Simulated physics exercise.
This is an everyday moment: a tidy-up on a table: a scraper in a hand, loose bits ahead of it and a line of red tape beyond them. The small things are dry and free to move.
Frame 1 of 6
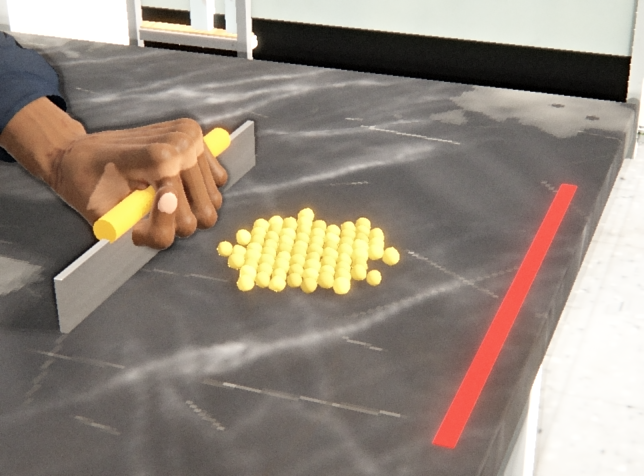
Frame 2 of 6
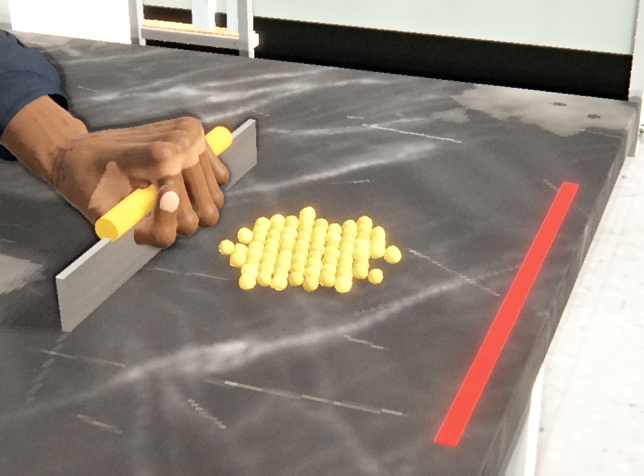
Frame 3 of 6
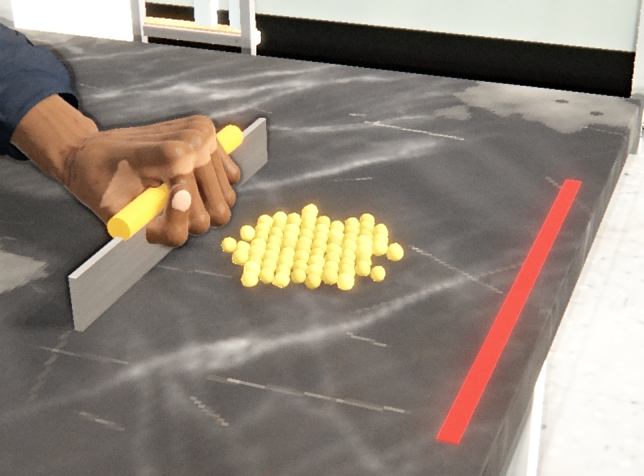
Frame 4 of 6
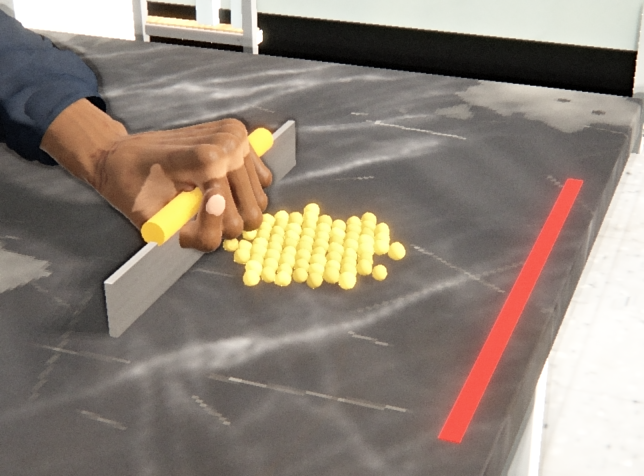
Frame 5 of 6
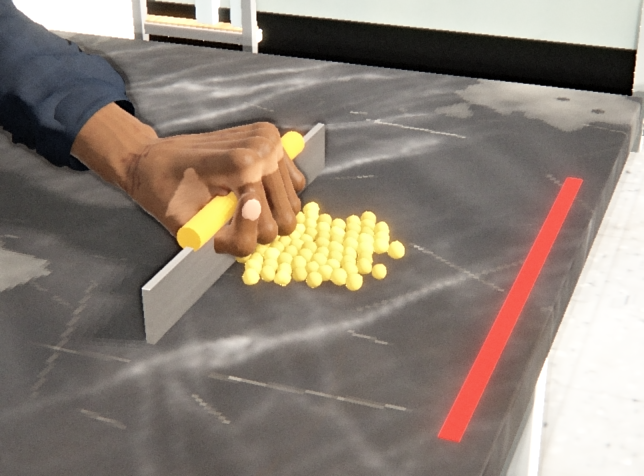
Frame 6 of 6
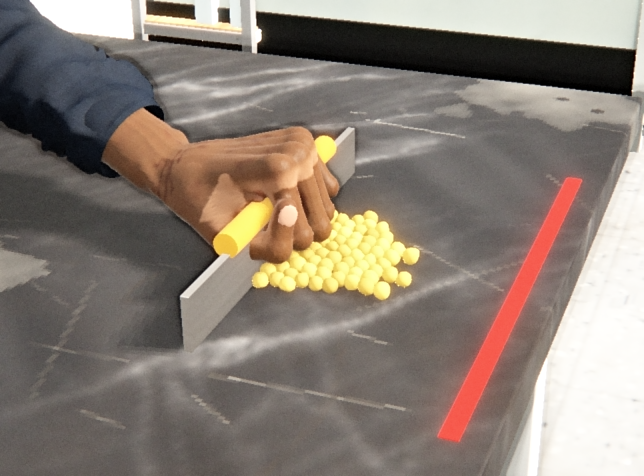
We see a hand holding a scraper with a yellow handle on a dark marbled table, at first barely moving, then sliding it right into a heap of small yellow balls and pushing them a little toward a red strip.
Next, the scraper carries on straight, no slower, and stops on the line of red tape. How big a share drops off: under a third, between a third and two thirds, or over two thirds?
To the floor: Upwards of two thirds.
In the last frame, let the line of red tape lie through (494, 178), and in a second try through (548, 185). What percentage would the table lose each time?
The shares are 0 and 40 percent, in that order.
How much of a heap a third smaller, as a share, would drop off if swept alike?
Count per hundred: Around 70.
Shortly afterwards, scraper still moving, near (409, 220); heap all on the table, its front near (515, 277).
Next, scraper stopped at the red tape; heap near two thirds over the edge.
Some moments later, scraper stopped at the red tape; heap the bulk over the edge.
In the end, scraper stopped at the red tape; heap the bulk over the edge.
